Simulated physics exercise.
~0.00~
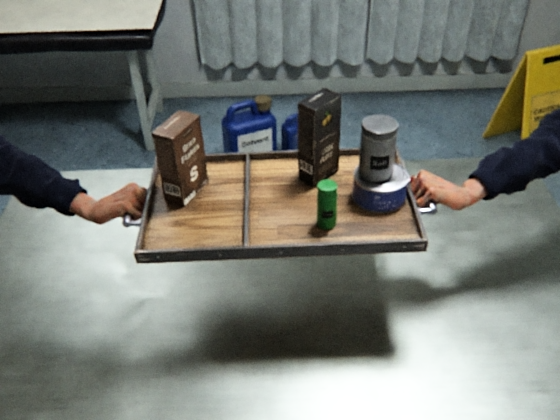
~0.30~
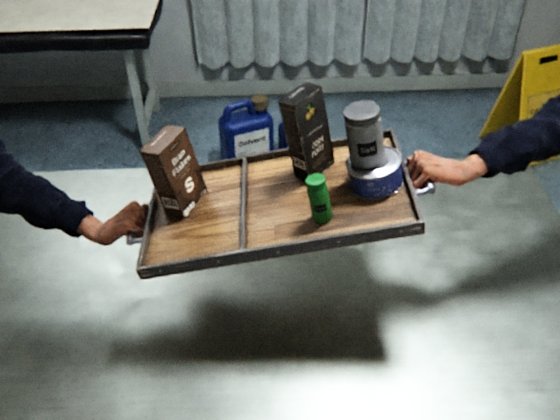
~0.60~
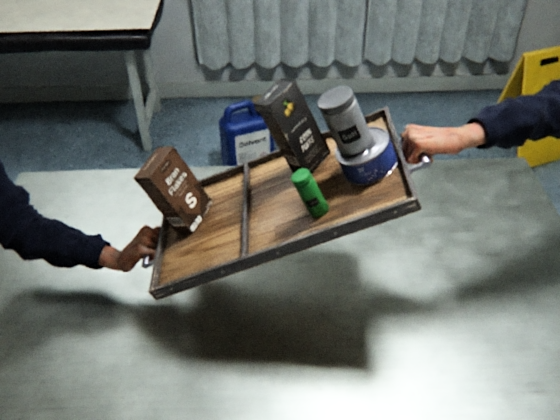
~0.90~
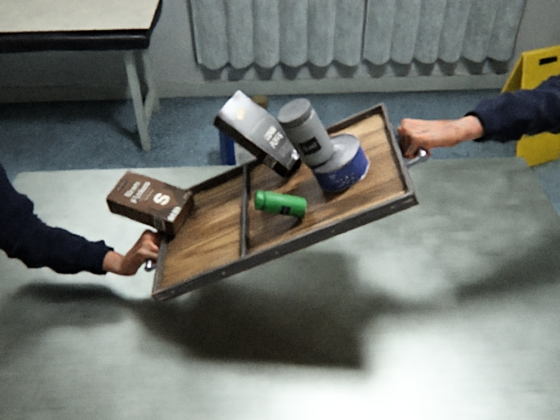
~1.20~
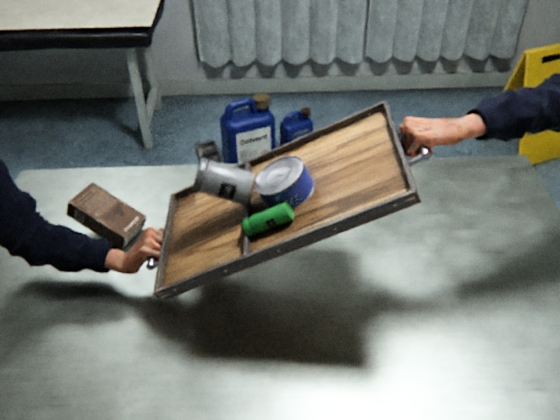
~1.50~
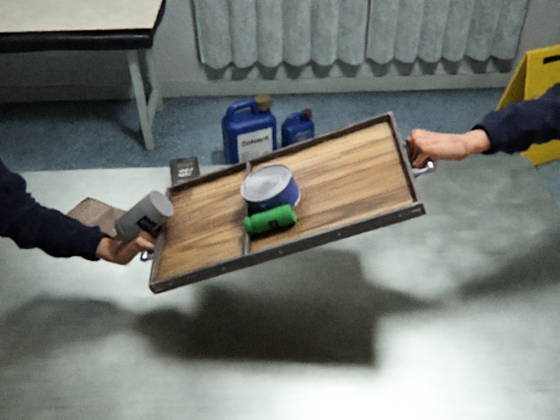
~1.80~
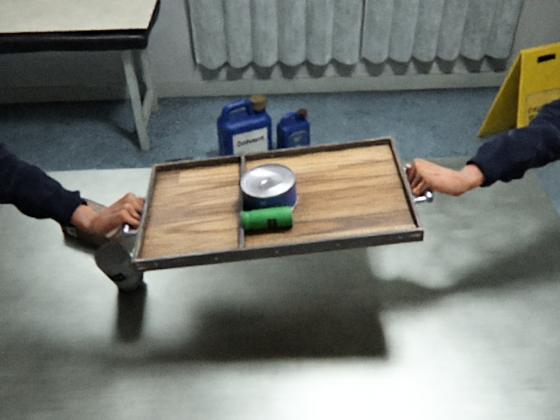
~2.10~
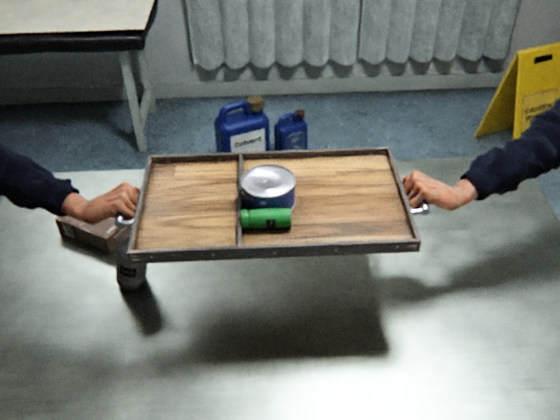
Two hands hold a wooden serving tray by its end handles above a pale grey surface, seen from slightly above by a gently swaying camera, with blue containers and a pleated curtain behind. A brown packet stands left of the cross bar; a black packet, a grey jar on a blue tub, and a green shaker stand right. The tray tips steeply down to the left, and the brown packet topples off. The black packet follows, the shaker falls over, and the jar tumbles leftward off the tray. Levelled again, the tray holds only the upright tub and fallen shaker against the bar.
